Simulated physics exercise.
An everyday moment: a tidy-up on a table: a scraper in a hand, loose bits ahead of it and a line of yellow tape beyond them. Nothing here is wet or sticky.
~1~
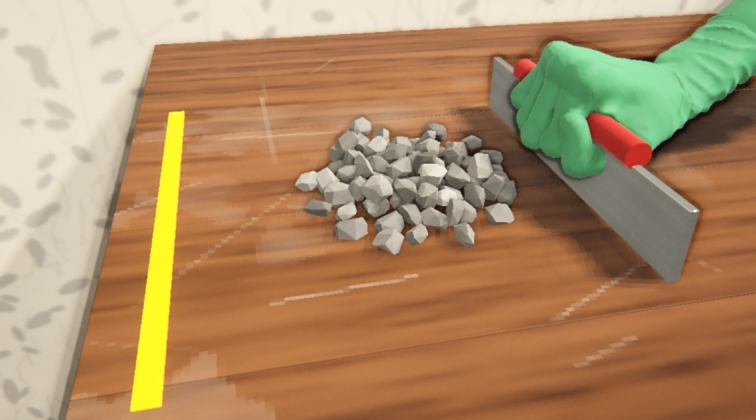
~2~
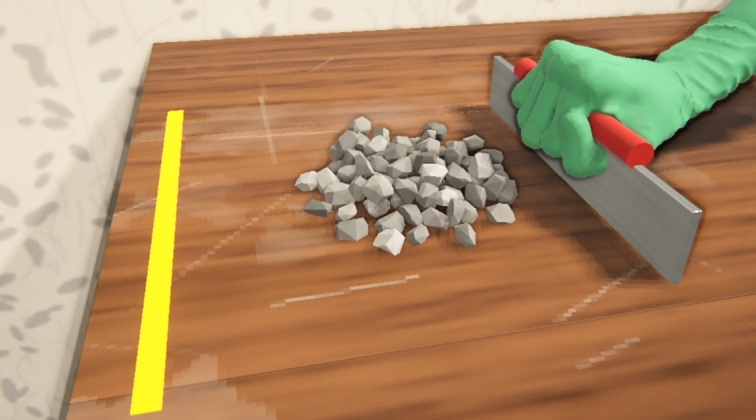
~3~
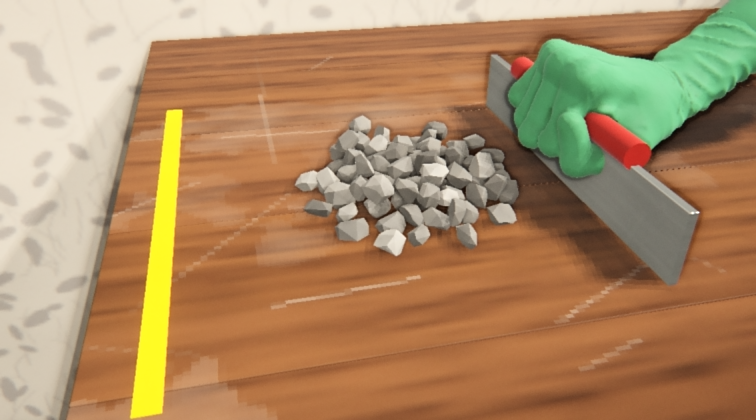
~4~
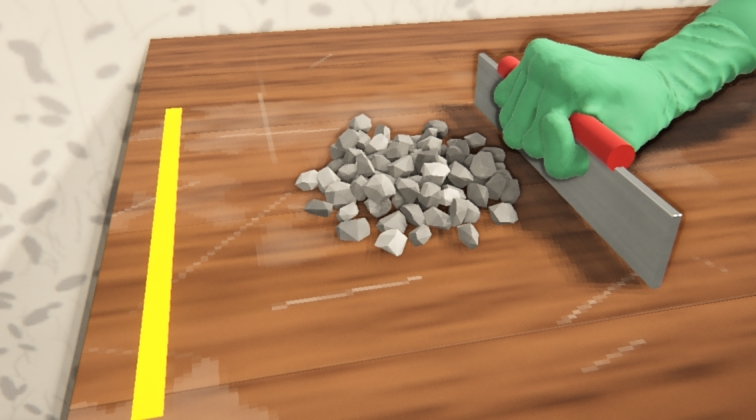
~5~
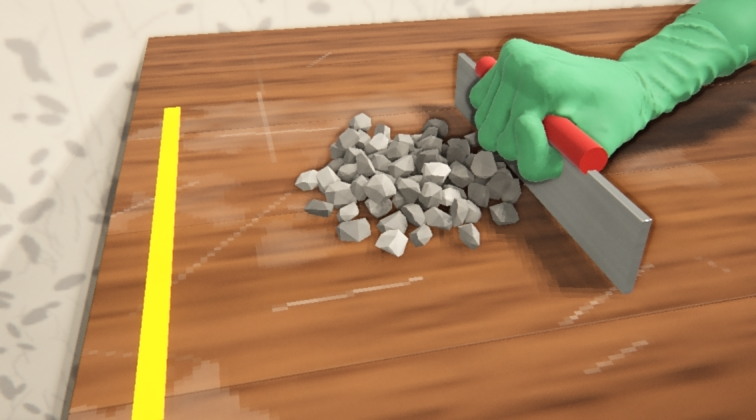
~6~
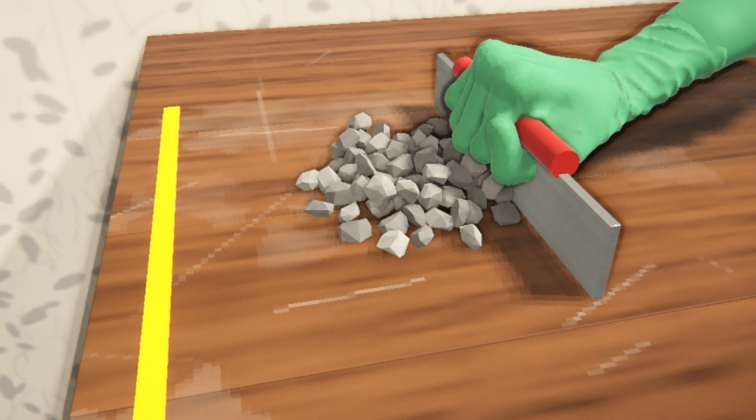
We see a green-gloved hand holding a red-handled scraper at rest beside a heap of grey gravel on a wooden table, with yellow tape at left; the hand then moves the scraper left, nudging the nearest bits slightly.
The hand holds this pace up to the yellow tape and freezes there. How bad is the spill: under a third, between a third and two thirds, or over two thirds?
The floor gets more than two thirds.
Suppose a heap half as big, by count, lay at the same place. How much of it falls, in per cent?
It comes to 80 per cent or so.
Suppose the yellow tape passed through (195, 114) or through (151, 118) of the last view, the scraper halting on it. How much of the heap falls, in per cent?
In turn 60 and 100 in a hundred.
Shortly afterwards, scraper still moving, near (325, 135); heap all on the table, its front near (177, 236).
Next, scraper stopped at the yellow tape; heap near half over the edge.
Some moments later, scraper stopped at the yellow tape; heap the bulk over the edge.
In the end, scraper stopped at the yellow tape; heap the bulk over the edge.
